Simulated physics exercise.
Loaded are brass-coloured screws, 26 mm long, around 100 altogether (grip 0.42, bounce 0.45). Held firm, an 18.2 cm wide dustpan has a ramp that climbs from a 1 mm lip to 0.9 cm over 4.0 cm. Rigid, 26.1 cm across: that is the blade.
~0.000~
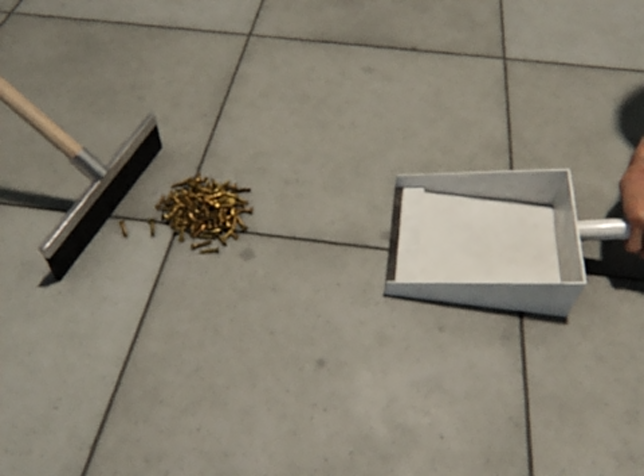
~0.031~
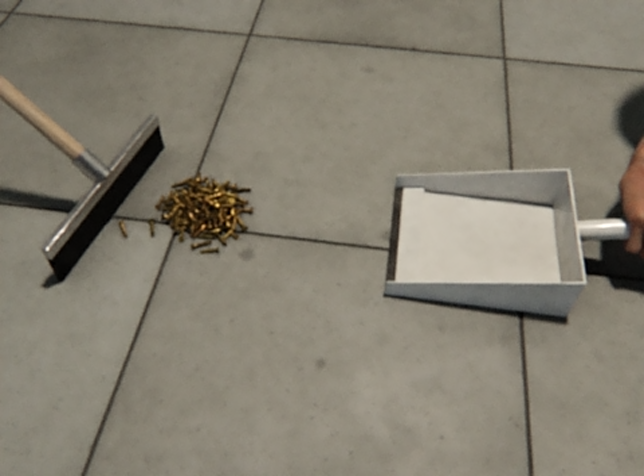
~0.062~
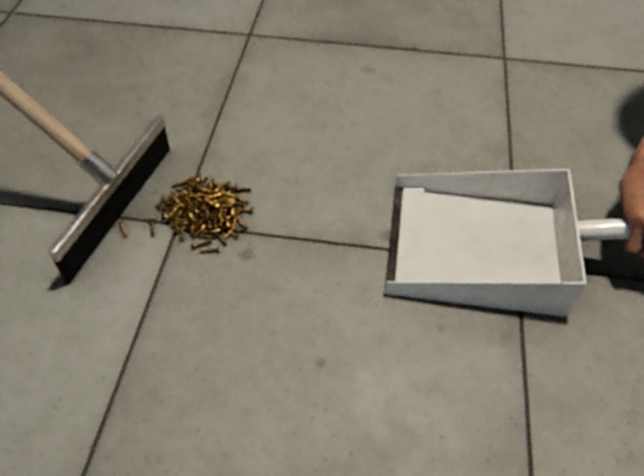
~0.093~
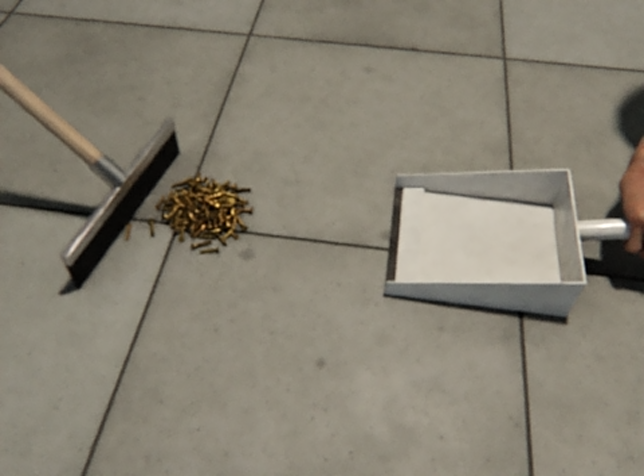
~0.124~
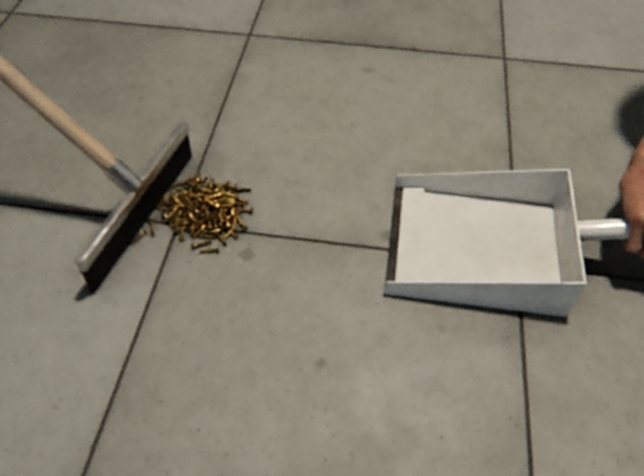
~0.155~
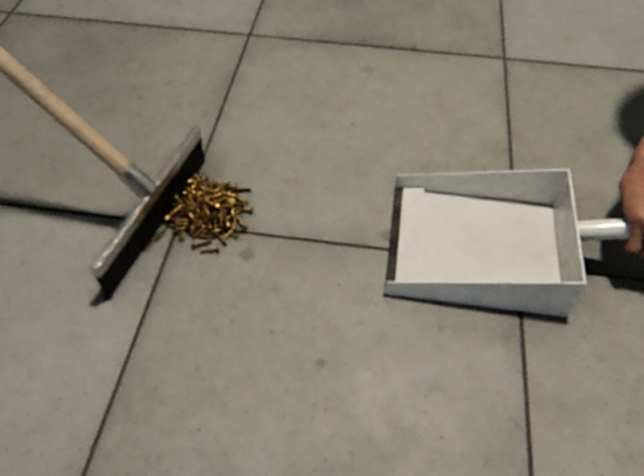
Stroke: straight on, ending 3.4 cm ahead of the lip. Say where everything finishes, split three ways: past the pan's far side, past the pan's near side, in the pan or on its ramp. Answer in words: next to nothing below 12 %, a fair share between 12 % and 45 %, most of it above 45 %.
Past the pan's far side - next to nothing; past the pan's near side - a fair share; in the pan or on its ramp - a fair share.
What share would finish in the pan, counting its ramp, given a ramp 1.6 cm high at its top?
20 %.
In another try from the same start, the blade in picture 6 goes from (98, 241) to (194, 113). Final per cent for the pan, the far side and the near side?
Split: Pan = 0, far = 20, near = 0.
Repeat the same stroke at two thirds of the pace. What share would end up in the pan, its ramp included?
In that case roughly 15 percent.
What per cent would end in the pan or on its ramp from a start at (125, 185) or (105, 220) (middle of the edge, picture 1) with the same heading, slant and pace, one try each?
Some 20 and 30 per cent.
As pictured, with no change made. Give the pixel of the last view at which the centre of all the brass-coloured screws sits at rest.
Around (381, 264).
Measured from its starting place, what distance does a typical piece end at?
That distance is close to 26 cm.
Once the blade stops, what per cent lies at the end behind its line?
0 %.
After 0.34 s, middle of the blade 18 cm from the lip; 0 % over the lip, far side 0 %, near side 5 %.
Then, at 0.47 s, middle of the blade 10 cm from the lip; 0 % over the lip, far side 0 %, near side 15 %.
Then, at 0.73 s, middle of the blade 6 cm from the lip; 25 % over the lip, far side 0 %, near side 20 %.
In the end, at 1.7 s, far side 0 %, near side 20 %, pan 25 %, in front of the lip or behind the blade 55 %.
